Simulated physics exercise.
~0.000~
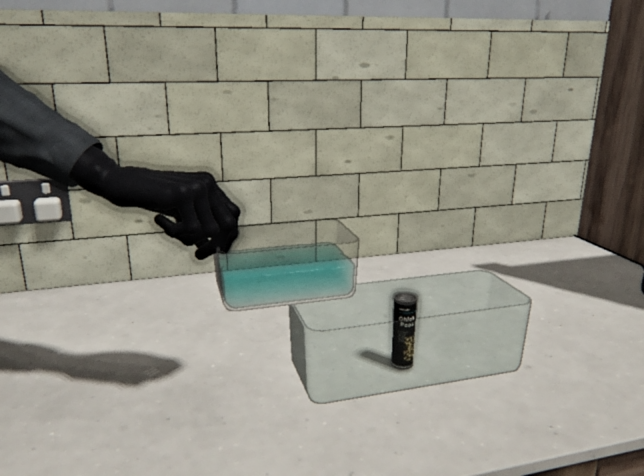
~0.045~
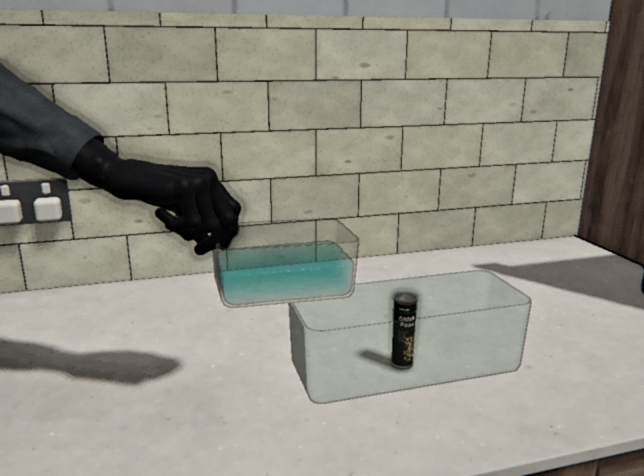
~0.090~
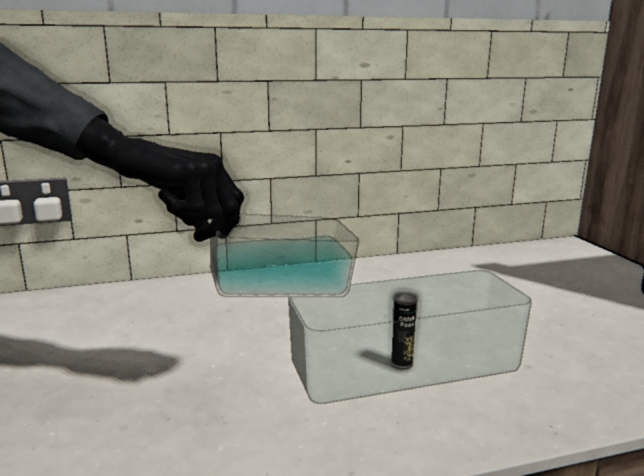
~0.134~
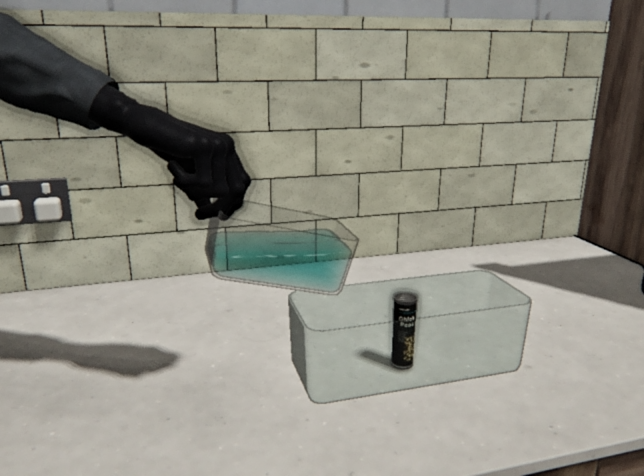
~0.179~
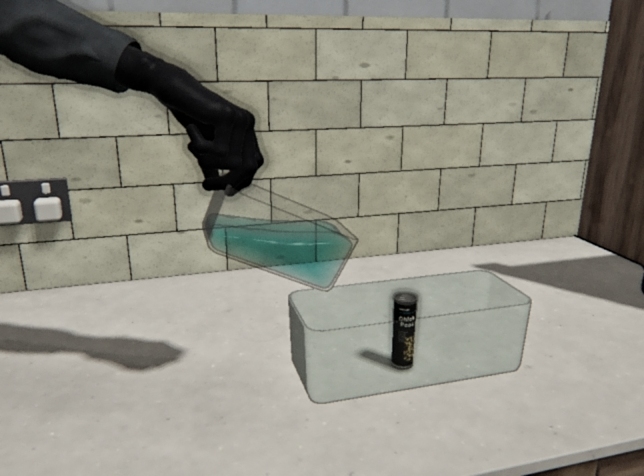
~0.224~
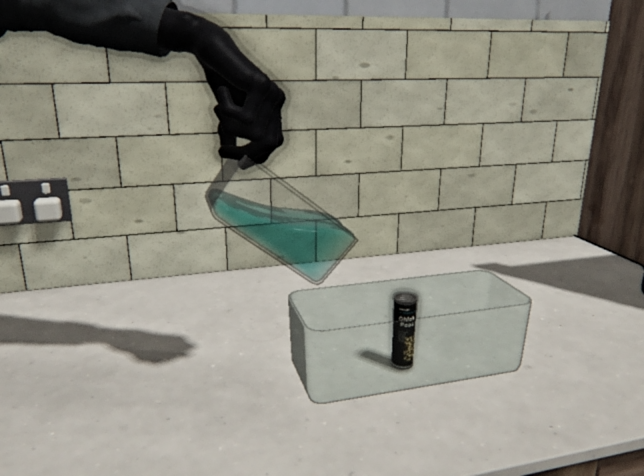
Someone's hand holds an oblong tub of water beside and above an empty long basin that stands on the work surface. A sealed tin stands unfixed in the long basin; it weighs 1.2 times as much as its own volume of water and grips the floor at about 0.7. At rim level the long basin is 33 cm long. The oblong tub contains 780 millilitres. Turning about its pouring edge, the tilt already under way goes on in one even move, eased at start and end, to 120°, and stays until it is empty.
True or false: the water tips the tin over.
False.
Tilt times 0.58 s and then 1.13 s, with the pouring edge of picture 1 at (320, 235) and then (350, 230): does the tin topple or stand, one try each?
In the first try it comes down; in the second it remains standing.
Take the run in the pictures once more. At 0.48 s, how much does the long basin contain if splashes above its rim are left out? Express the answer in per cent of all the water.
10 %, give or take.
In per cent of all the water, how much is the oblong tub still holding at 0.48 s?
Around 26 percent.
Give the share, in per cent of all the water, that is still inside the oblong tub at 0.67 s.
1 %.
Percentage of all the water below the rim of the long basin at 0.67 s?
88 per cent or thereabouts.
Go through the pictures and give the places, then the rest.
It leans 0°; its right rim is at (348, 231); the water meets the walls at (219, 263) and (344, 251); the long basin's rim runs from (297, 312) to (510, 286); the tin's top is at (405, 301), in the first frame.
It leans 2°; its right rim is at (348, 231); the water meets the walls at (218, 262) and (344, 249), in the second frame.
It leans 7°; its right rim is at (348, 231); the water meets the walls at (215, 256) and (342, 244), in the third frame.
It leans 15°; its right rim is at (347, 231); the water meets the walls at (211, 244) and (342, 237), in the fourth frame.
It leans 26°; its right rim is at (347, 231); the water meets the walls at (207, 224) and (342, 230), in the fifth frame.
It leans 39°; its right rim is at (346, 231); the water meets the walls at (210, 197) and (343, 223), in the sixth frame.
By 0.48 s the tilt is 112° and 26 per cent is still to pour; the tin stands where it began.
By 0.67 s the tilt is 120° and 1 per cent is still to pour; the tin stands where it began.
By 0.87 s the tilt is 120° and 0 per cent is still to pour; the tin stands where it began.
By 1.08 s the tilt is 120° and 0 per cent is still to pour; the tin stands where it began.
At rest the tin stands where it began.
